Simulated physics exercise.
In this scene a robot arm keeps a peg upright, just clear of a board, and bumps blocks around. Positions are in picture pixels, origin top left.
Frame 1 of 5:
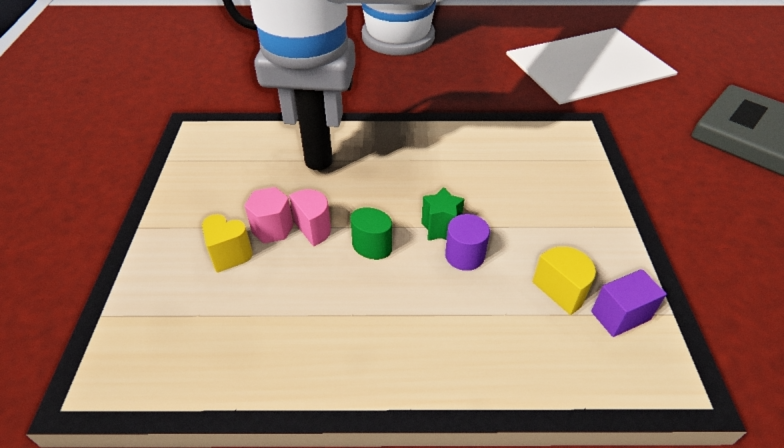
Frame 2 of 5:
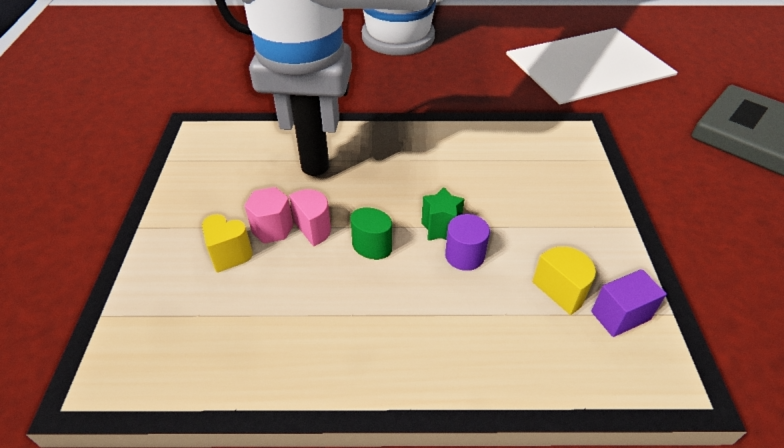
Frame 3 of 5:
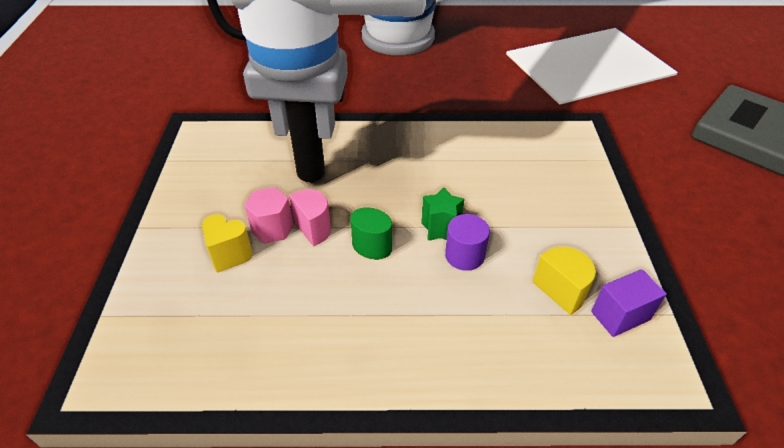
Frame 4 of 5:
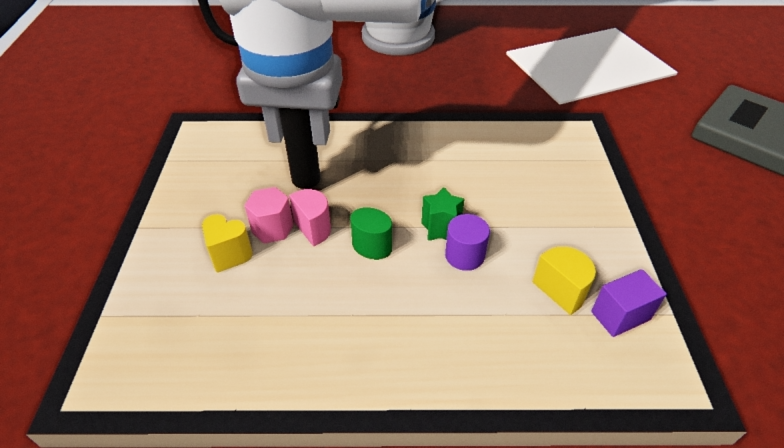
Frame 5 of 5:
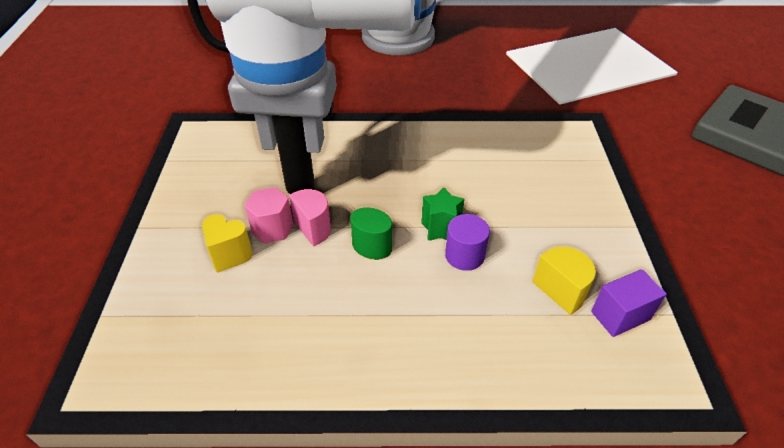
Robot arm lowering a black peg slightly leftward and toward two pink blocks on a wooden board, the coloured blocks staying still.
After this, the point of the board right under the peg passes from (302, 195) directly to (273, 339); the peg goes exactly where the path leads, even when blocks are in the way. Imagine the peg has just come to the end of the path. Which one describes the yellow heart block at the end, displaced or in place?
That block is shifted.
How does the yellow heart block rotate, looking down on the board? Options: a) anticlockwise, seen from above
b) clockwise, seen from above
The correct letter is b.
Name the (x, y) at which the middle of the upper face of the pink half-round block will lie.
Somewhere near (319, 226).
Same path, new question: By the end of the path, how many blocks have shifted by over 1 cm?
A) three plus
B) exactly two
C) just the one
Correct choice: A.
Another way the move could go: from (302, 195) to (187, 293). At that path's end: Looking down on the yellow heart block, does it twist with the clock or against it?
I'd predict that, seen from above, the yellow heart block rotates clockwise.
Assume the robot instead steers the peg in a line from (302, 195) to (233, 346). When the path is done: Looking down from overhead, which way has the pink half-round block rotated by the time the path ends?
Viewed from the top, it goes anticlockwise.
What follows on the original path. One third of the way, peg (291, 228); yellow heart block (211, 235), turned 30° clockwise; pink hexagonal block (252, 224), turned 25° clockwise; pink half-round block (318, 219), turned 60° anticlockwise.
Two thirds of the way, peg (281, 277); yellow heart block (199, 239), turned 65° clockwise; pink hexagonal block (235, 253), turned 80° clockwise; pink half-round block (319, 226), turned 90° anticlockwise.
At the end, peg (271, 332); yellow heart block (199, 239), turned 65° clockwise; pink hexagonal block (235, 253), turned 80° clockwise; pink half-round block (319, 226), turned 90° anticlockwise; green oval not moved.
